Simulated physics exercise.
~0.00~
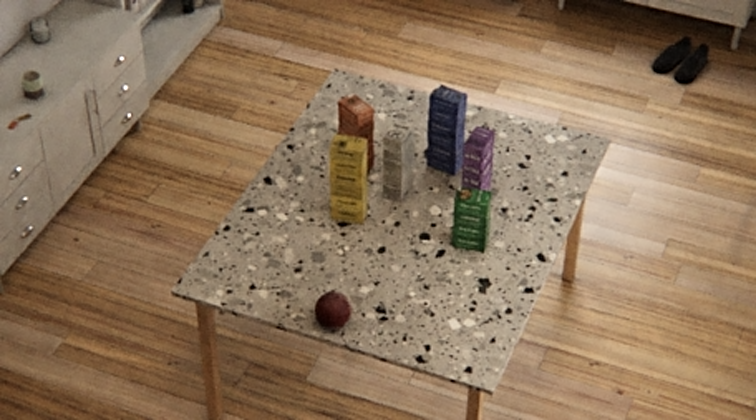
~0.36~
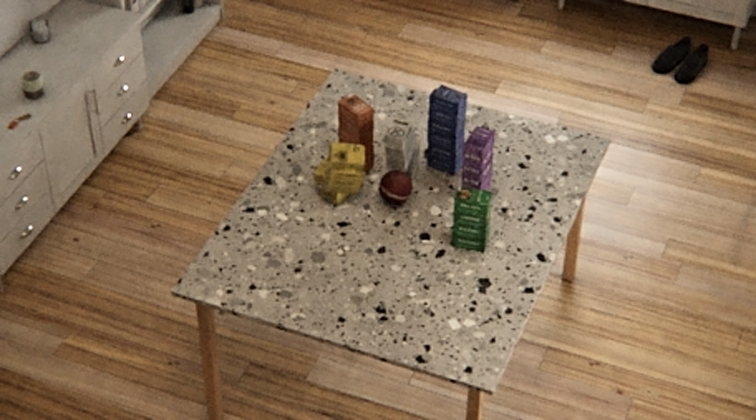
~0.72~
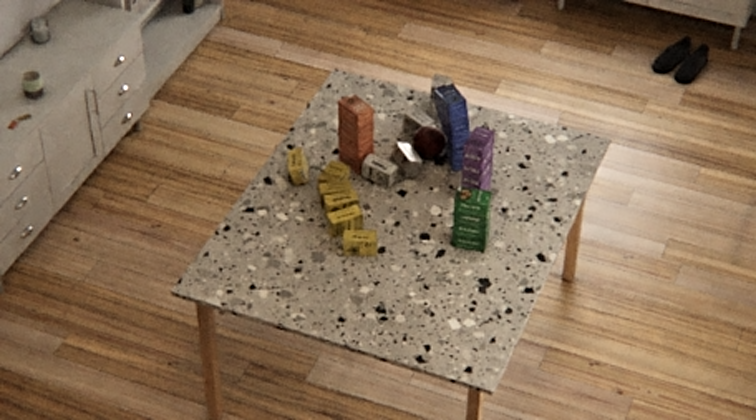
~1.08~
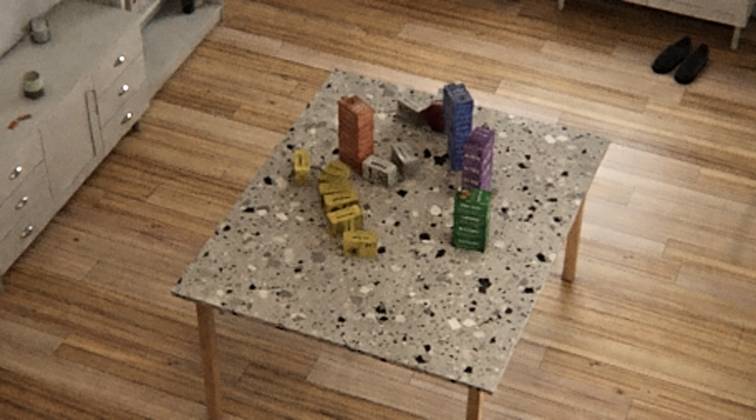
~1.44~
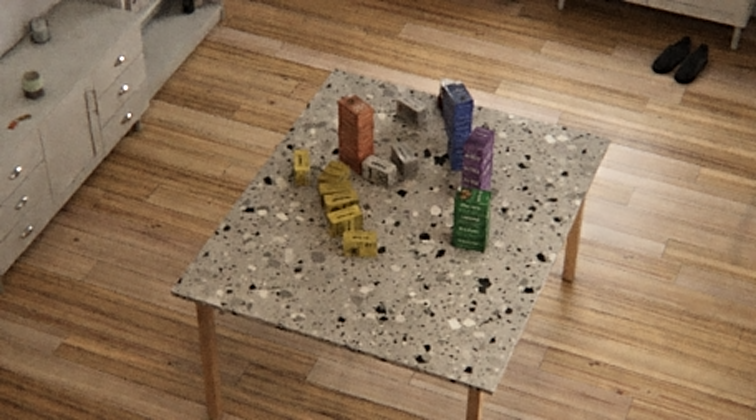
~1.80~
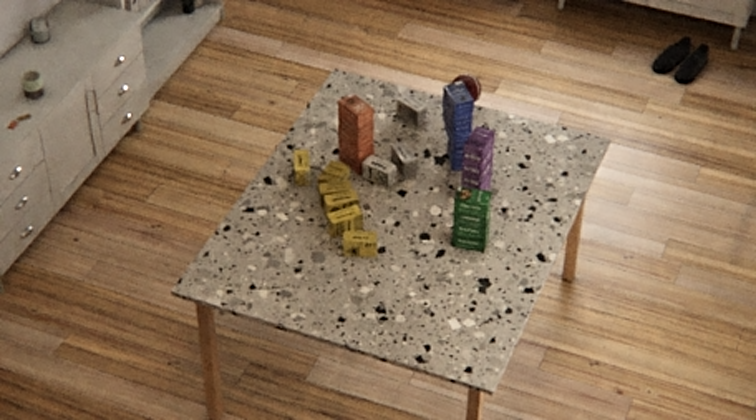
In a room with a wooden floor, seen from above at an angle, a speckled stone-topped table holds six upright stacks of small packets. Orange, yellow and grey stacks stand to the left of blue, purple and green ones, with a dark red ball near the front edge. The ball rolls away toward the stacks and strikes the yellow one, which buckles and topples into a line of scattered packets. It then knocks the grey stack apart and nudges the blue one slightly. Finally the ball passes behind the blue stack and emerges at the far edge, while the orange, blue, purple and green stacks remain standing.
